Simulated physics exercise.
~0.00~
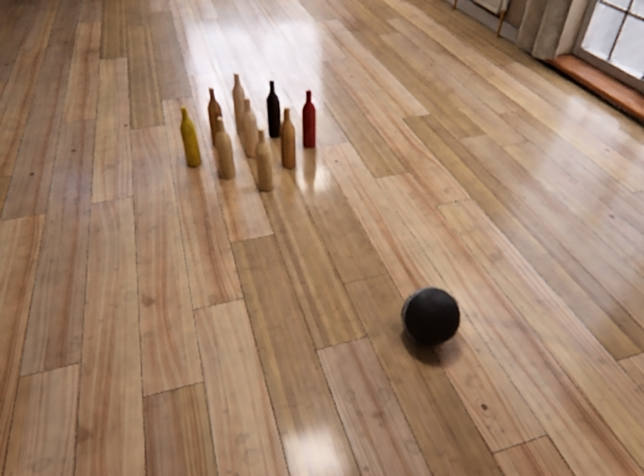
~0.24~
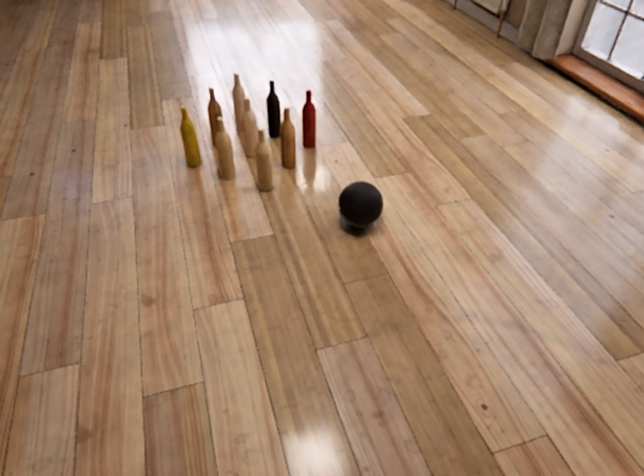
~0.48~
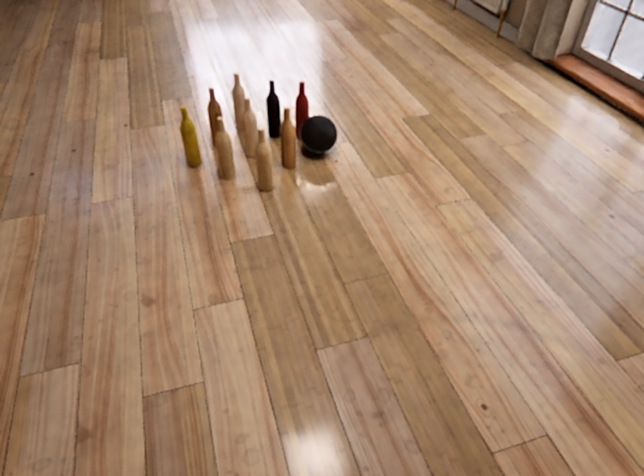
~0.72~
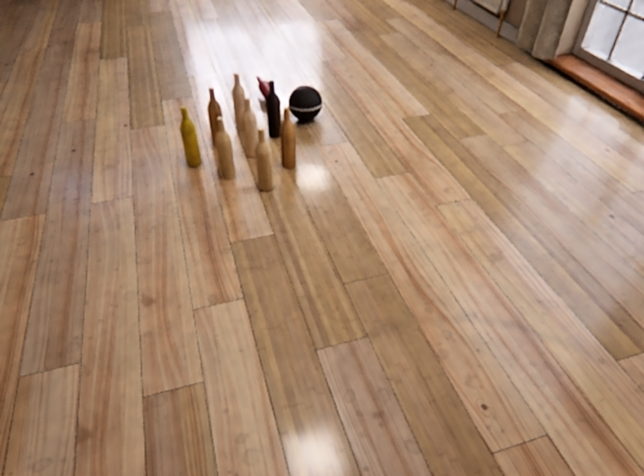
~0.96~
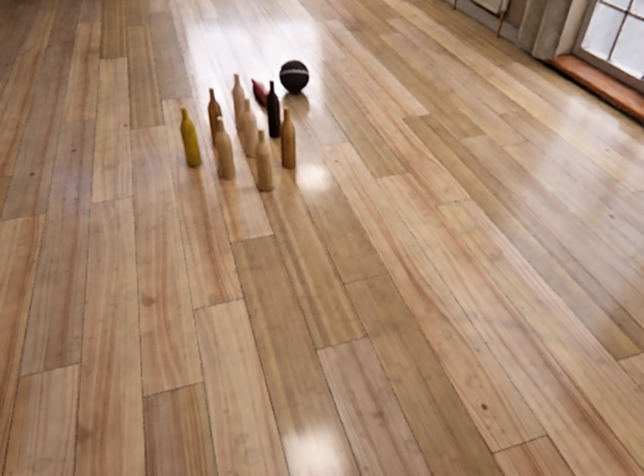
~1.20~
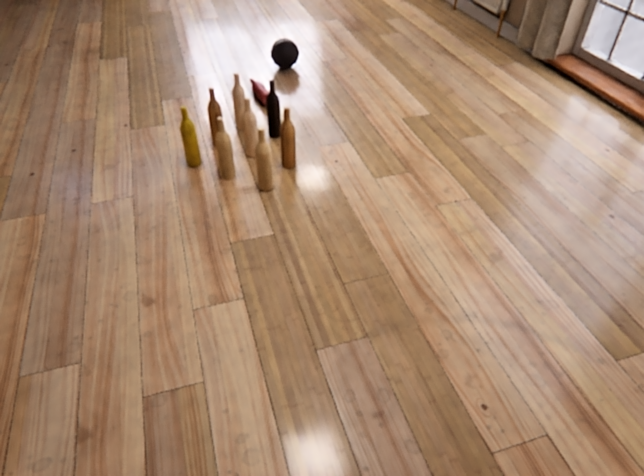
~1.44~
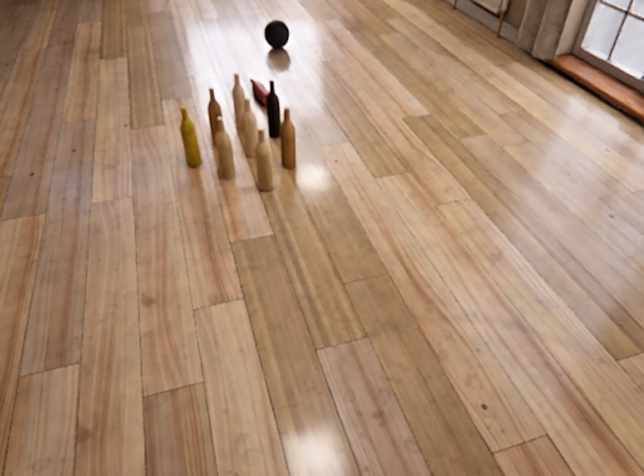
Black ball rolling across a wooden floor, knocking over the red skittle and rolling away behind the others, still standing.
